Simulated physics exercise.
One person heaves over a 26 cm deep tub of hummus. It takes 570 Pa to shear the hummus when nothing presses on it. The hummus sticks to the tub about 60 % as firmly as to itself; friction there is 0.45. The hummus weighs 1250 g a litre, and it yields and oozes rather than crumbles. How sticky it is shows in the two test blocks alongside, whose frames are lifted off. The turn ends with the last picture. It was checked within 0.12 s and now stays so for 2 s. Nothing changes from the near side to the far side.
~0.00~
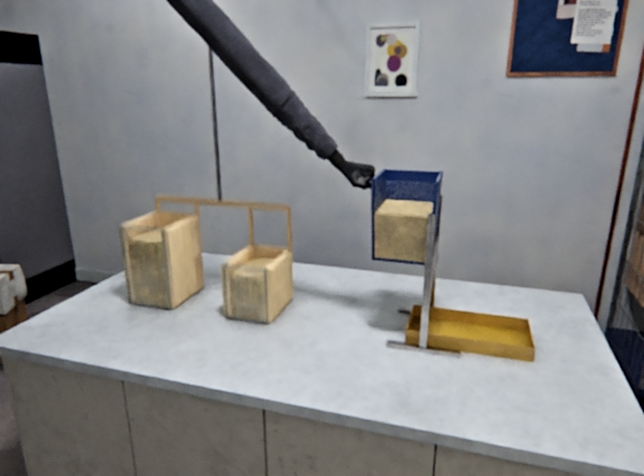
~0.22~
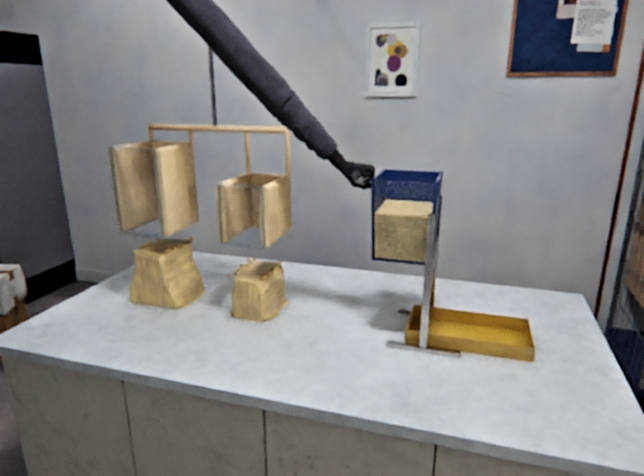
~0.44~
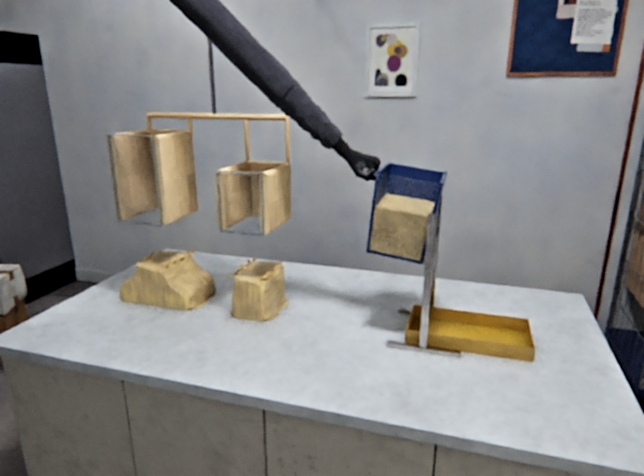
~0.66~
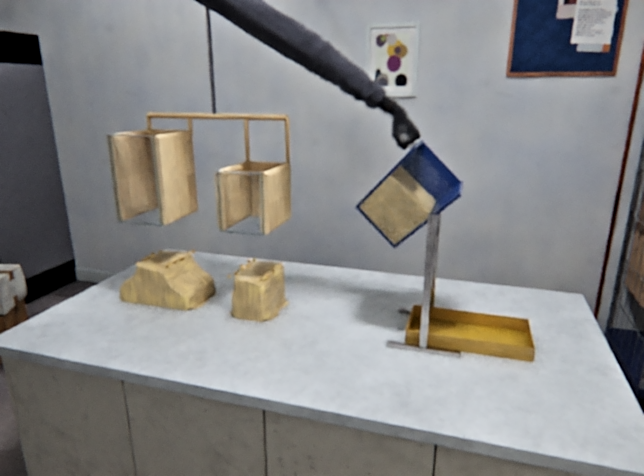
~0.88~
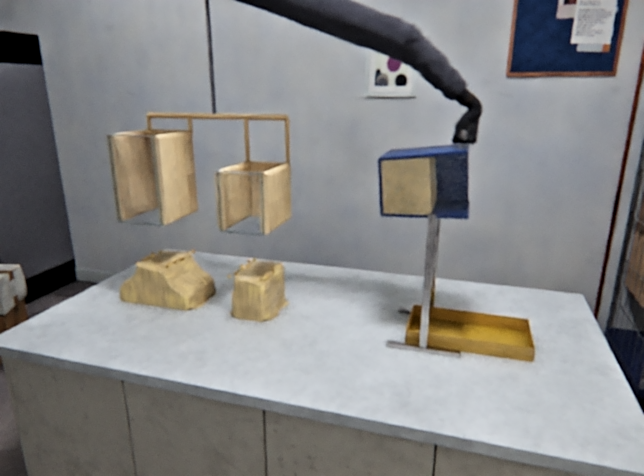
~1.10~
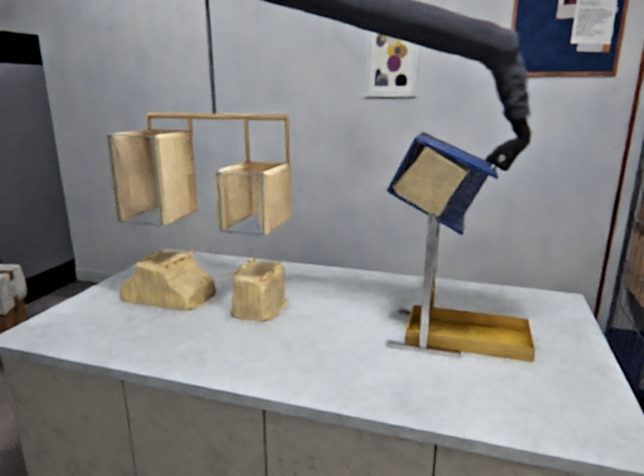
Two wooden casings lifted off tan blocks on the left, and the taller block slumped; then a dark mechanical arm turned a blue tub of tan stuff clockwise past sideways above a yellow tray.
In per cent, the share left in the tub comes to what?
Close to 0 per cent.
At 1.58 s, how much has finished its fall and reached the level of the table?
Near 18 %.
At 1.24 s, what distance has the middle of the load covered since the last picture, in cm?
About 8 cm.
By 1.24 s, the tub is at 115 degrees and holds 99 %.
By 1.41 s, the tub is at 115 degrees and holds 31 %.
By 1.58 s, the tub is at 115 degrees and holds 0 %.
By 1.75 s, the tub is at 115 degrees and holds 0 %.
By 3.10 s, at the end, the tub is at 115 degrees and holds 0 %.
